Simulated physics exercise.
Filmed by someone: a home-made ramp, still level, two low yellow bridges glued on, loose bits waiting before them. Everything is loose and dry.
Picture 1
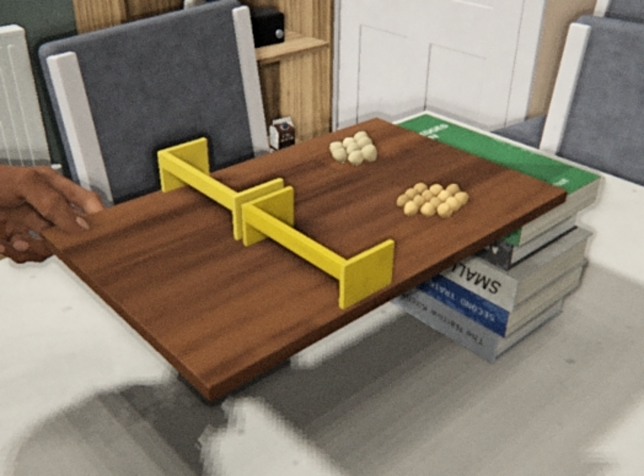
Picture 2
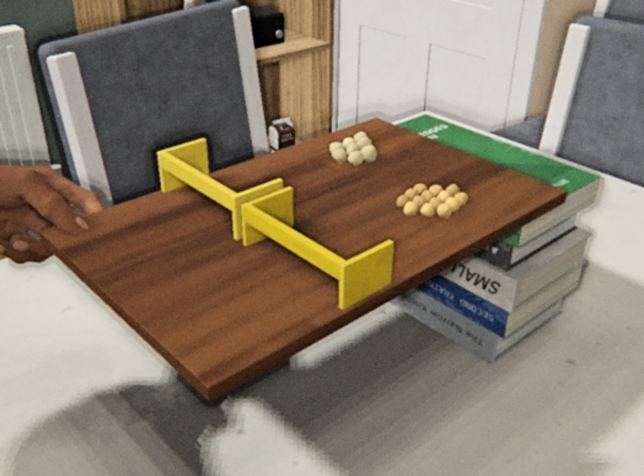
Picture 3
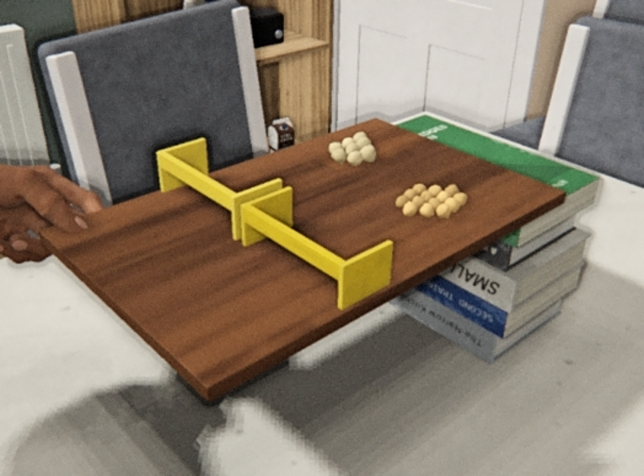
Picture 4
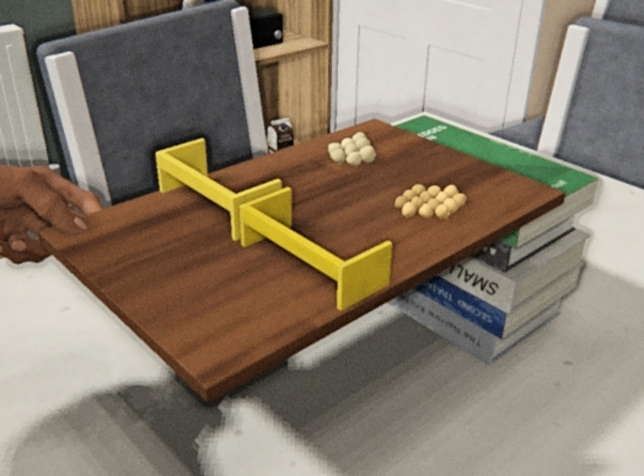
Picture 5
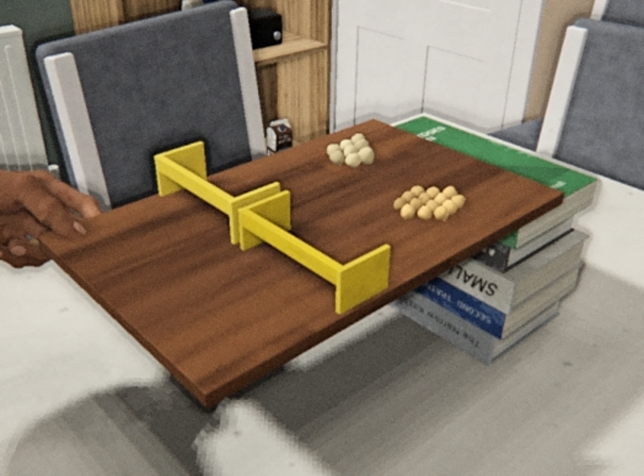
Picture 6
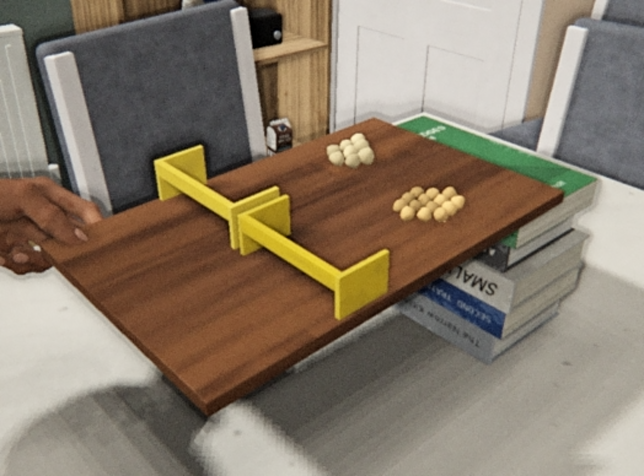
On a white table, a brown board with two clusters of small round pieces and yellow gates rested on stacked books beside a hand, and its near end dipped very slightly while the pieces stayed put.
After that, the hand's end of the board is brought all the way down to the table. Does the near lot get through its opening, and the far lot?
At the end, the near lot carries on; the far lot carries on.
Then, 0.63 s on from there, board sloping at 13°; near lot where it was; far lot on its way down.
Then, 1.30 s on from there, board sloping at 25°; near lot all but a few past its gate; far lot the whole lot past its gate.
Then, 2.10 s on from there, board resting at 31°; near lot the whole lot past its gate; far lot the whole lot past its gate.
In the end, board resting at 31°; near lot the whole lot past its gate; far lot the whole lot past its gate.
